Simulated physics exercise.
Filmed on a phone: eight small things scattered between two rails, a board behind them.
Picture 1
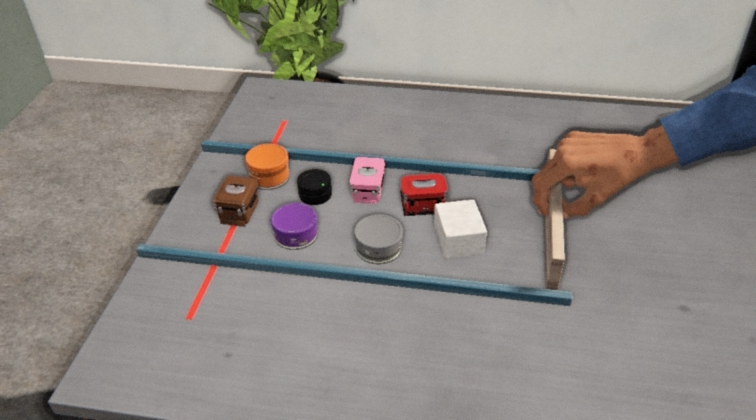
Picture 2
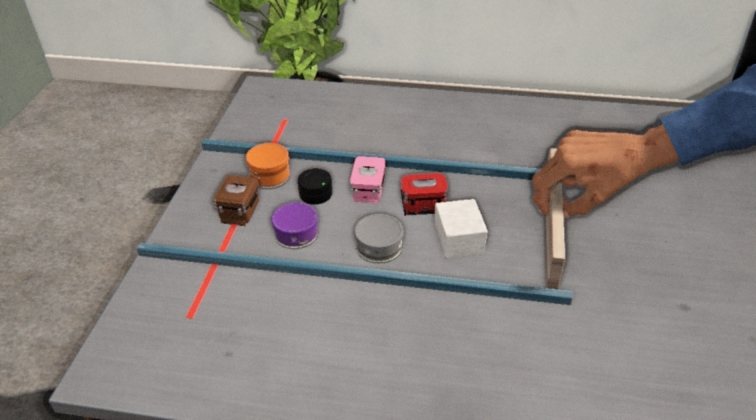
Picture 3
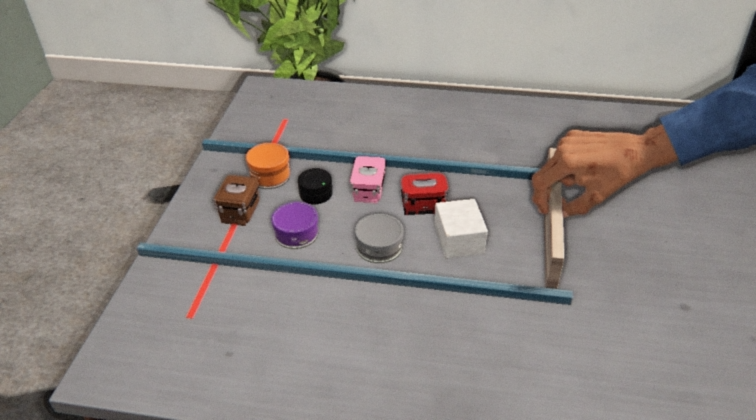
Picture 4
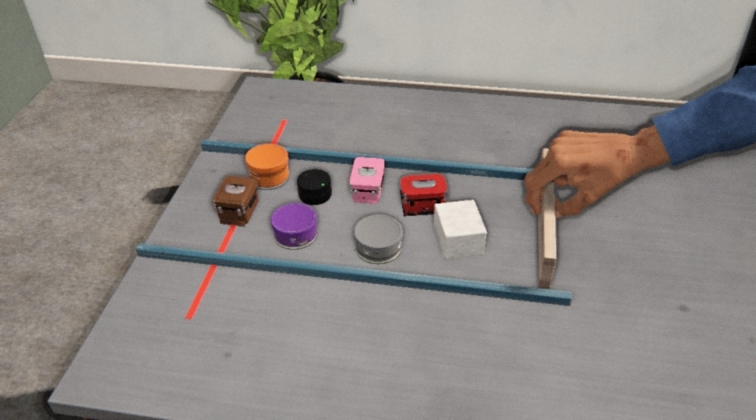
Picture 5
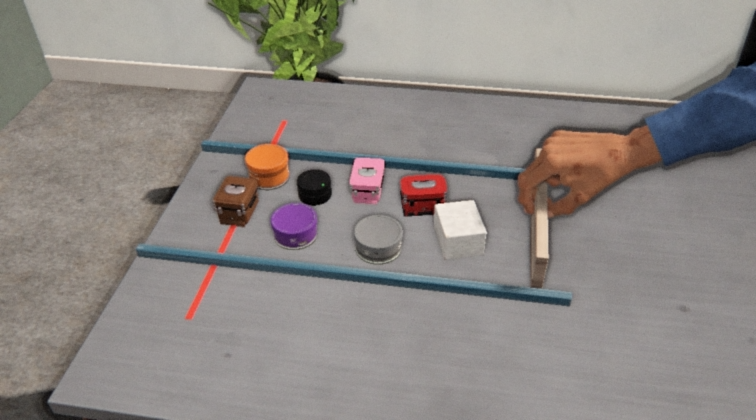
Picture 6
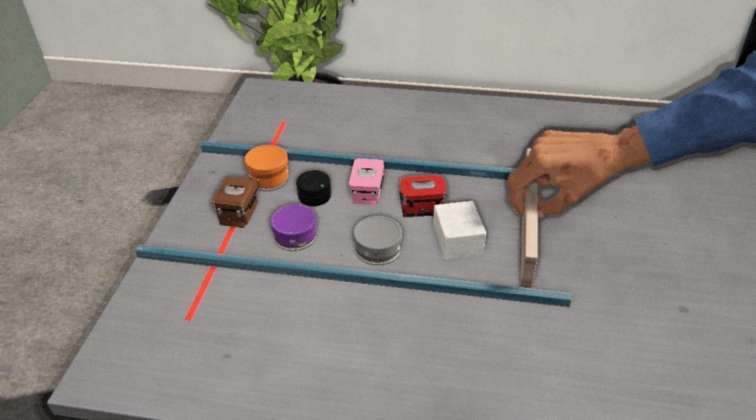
A wooden board held upright by a hand stays nearly still, then slides slightly left between two blue rails toward eight small containers and blocks, which remain in place on the grey table near a red line.
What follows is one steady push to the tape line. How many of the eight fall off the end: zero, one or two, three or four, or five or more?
As it turns out, the number that fall off is three or four.
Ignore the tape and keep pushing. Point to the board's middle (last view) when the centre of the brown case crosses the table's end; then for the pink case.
At (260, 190) for the brown case; at (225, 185) for the pink case.
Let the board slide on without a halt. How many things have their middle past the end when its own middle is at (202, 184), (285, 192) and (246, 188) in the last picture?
Place by place, 5, 0 and 3.
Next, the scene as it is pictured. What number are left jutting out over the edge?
Overhanging: 1.
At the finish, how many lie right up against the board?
3 of them.
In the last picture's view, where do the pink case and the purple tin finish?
About (202, 167), and the other about (168, 217).
A little later, none off yet; brown case at rest near (237, 202); orange pot at rest near (267, 168); purple tin at rest near (294, 228).
Next, none off yet; brown case shifted a little near (221, 198); orange pot shifted a little near (250, 159); purple tin shifted about its own width near (235, 226).
When it is over, the number that fall off is three or four; down, black lid, orange pot and brown case.
